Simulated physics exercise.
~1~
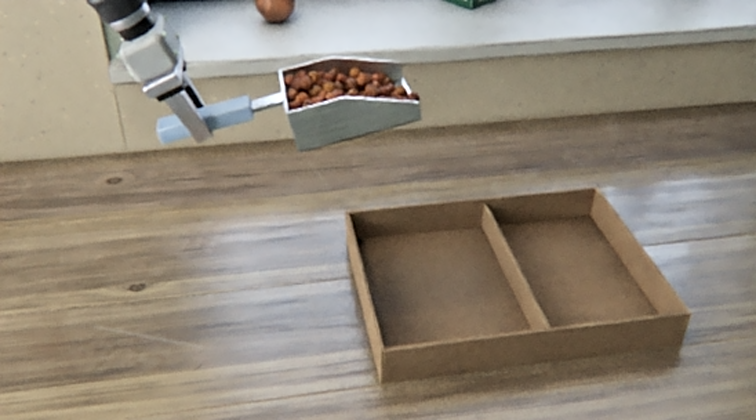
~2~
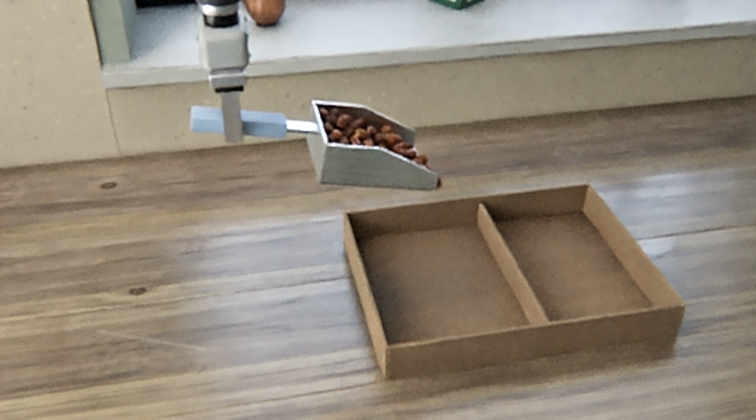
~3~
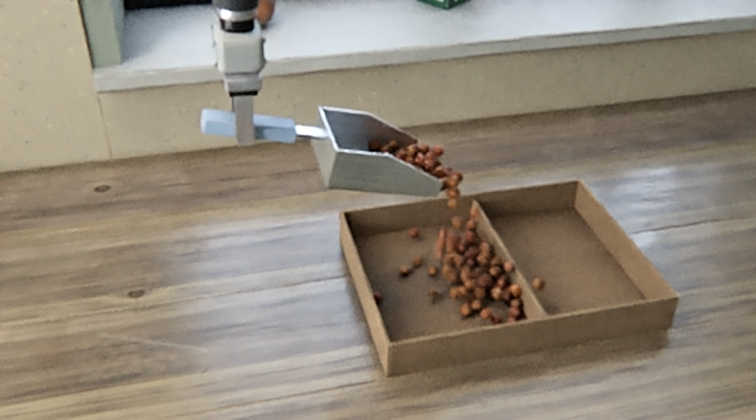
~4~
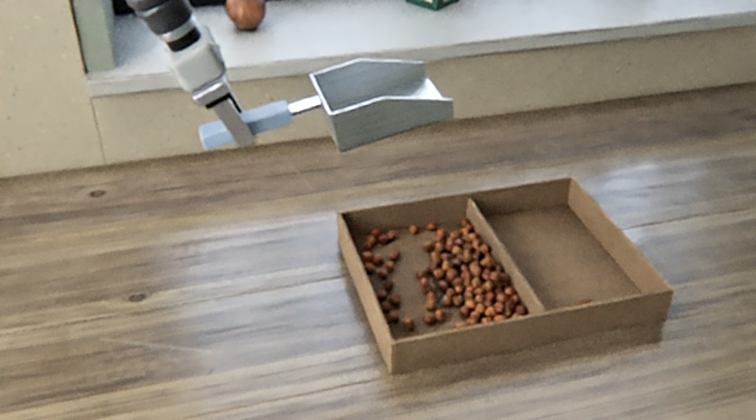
A gripper tips a metal scoop, pouring hazelnuts into the left part of a tray.
